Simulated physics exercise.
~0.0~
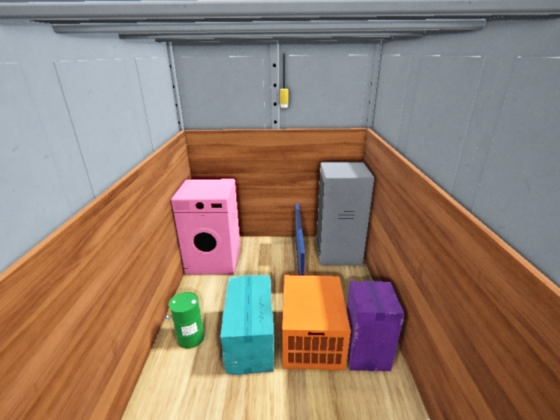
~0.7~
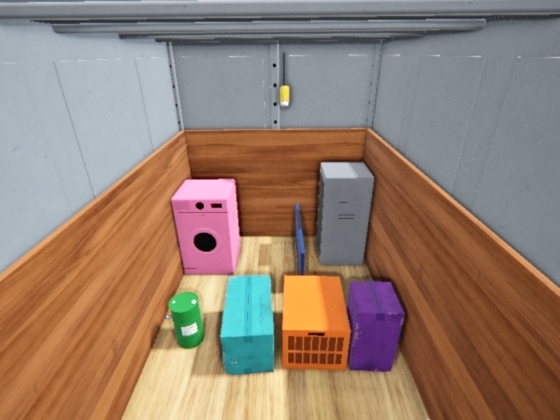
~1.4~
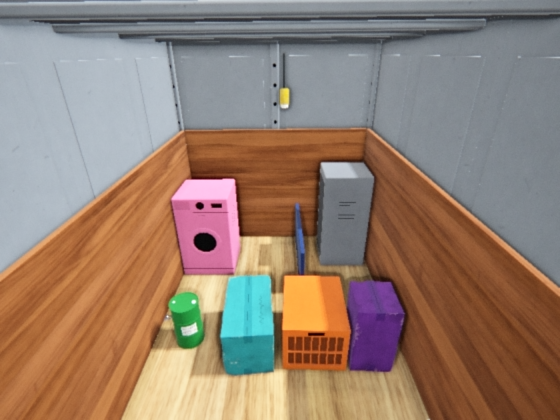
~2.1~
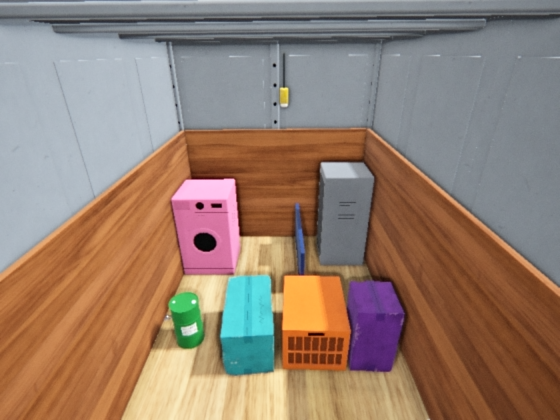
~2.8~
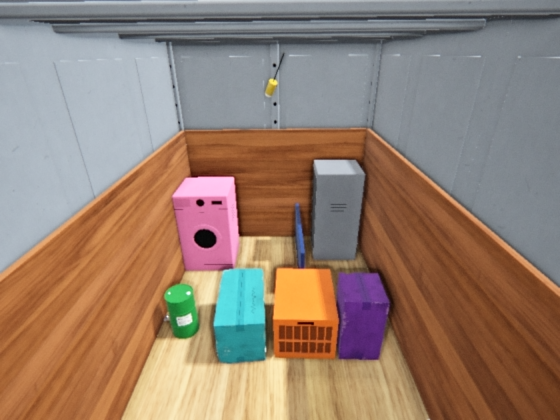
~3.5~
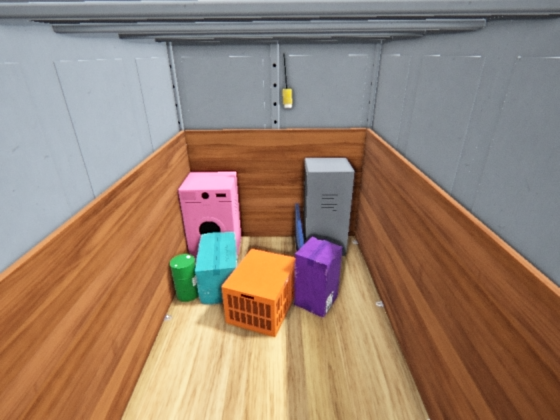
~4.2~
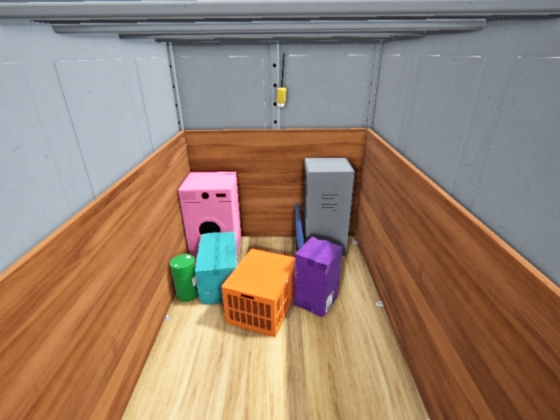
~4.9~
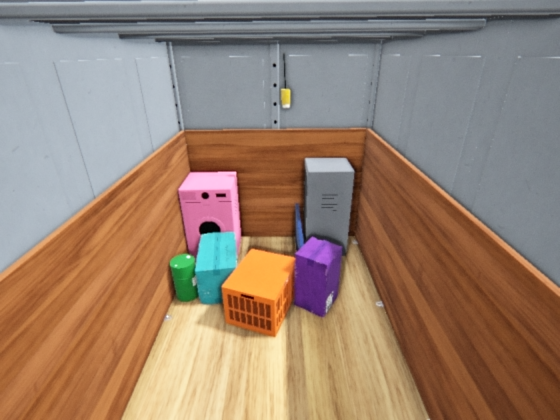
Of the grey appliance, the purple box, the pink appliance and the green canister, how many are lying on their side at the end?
None of them are on their side; all four are still standing upright when everything has settled.
